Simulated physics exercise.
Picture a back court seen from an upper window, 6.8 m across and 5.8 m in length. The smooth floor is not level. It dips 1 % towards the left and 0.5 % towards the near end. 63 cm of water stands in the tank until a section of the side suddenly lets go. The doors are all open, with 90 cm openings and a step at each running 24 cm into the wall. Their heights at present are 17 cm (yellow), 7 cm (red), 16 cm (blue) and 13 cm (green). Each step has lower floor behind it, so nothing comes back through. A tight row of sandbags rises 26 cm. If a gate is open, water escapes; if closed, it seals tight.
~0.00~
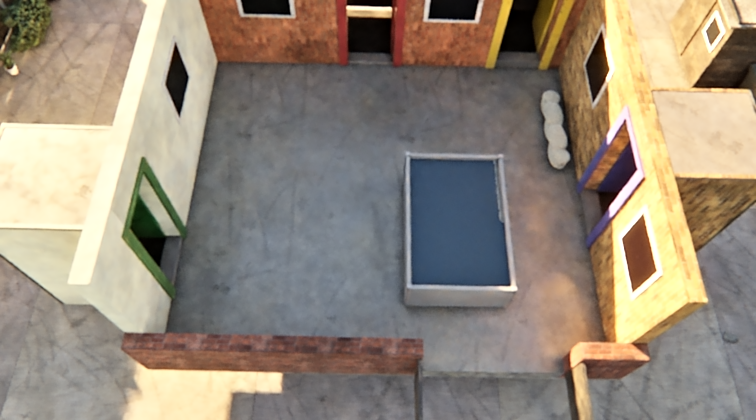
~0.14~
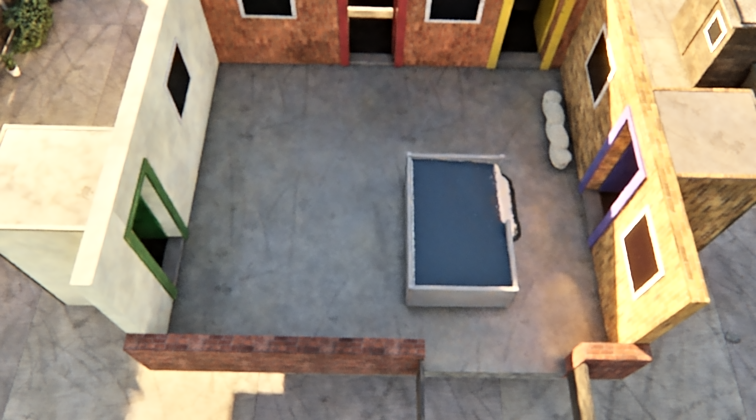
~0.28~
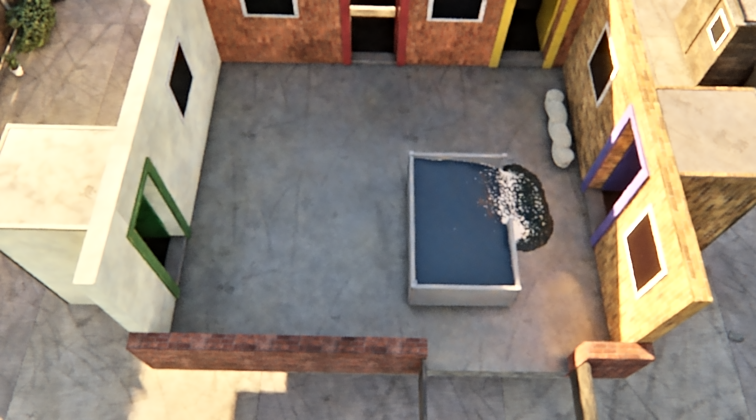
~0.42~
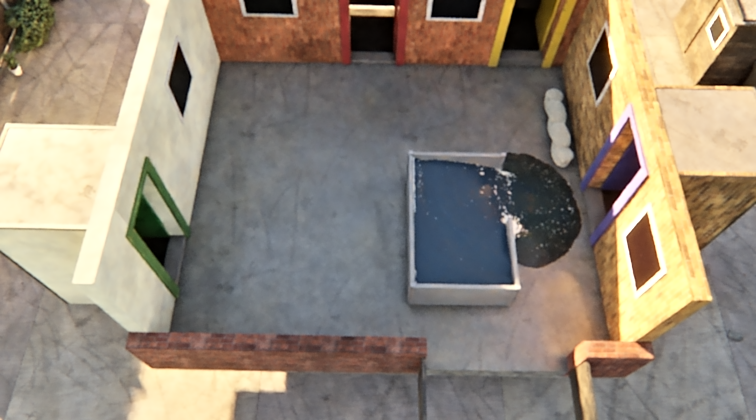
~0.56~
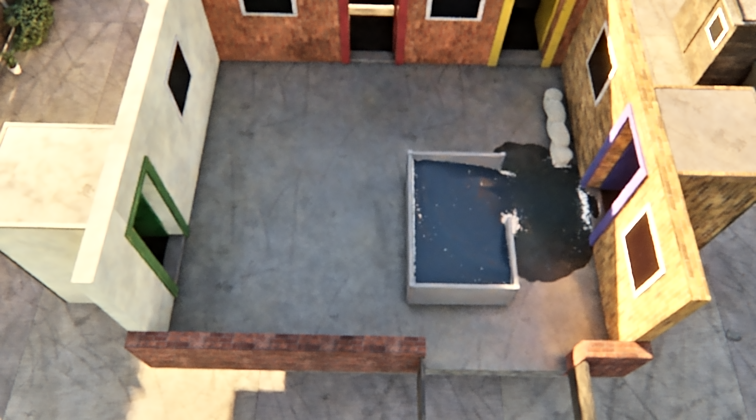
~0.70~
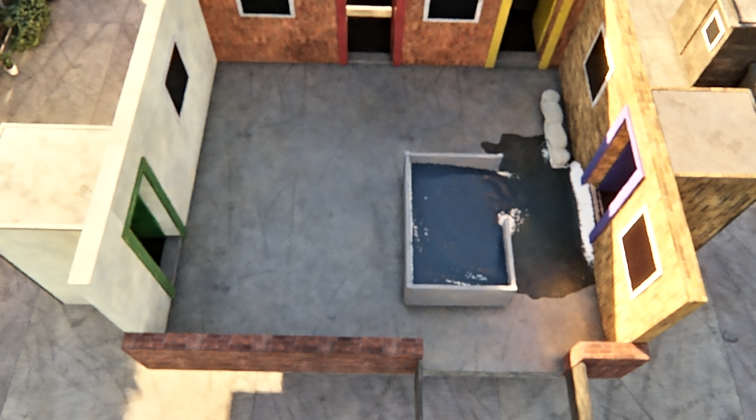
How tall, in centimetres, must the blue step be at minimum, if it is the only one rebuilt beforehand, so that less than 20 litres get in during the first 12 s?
It needs to be at least 34 cm tall.
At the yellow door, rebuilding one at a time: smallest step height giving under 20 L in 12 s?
Door yellow, min height approx. 13.5 cm.
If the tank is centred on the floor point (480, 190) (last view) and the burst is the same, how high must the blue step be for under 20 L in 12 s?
Some 20 cm.
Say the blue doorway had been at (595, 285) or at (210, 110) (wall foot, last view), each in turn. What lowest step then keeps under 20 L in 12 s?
Roughly 9.5 cm, then roughly 7.0 cm.
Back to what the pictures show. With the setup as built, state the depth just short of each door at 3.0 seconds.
Depths in cm: Yellow 18, red 1, blue 26, green 0.
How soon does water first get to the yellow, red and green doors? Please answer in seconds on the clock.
Arrival times - yellow: 1.8 s; red: 3.2 s; green: 7.5 s.
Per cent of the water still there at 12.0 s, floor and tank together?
I'd estimate some 66 in a hundred.
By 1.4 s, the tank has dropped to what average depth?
I'd put it at some 41 centimetres on average.
After 1.4 s water covers 15 % of the floor, deepest (40 cm) near (572, 185); 36 cm at the blue door, 76 litres in over its 16 cm step.
After 3.0 s water covers 30 % of the floor, deepest (26 cm) near (575, 202); 26 cm at the blue door, 226 litres in over its 16 cm step.
After 12.0 s water covers 85 % of the floor, deepest (11 cm) near (163, 349); 5 cm at the blue door, 260 litres in over its 16 cm step.
At the blue door as built, the water arrived by 0.6 s and peaked near 36 cm at 1.4 s.
With a step of 27.5 cm, 70 litres would have come in within the 12 s; with 37 cm, 8 litres. So under 20 litres takes about 34 cm.
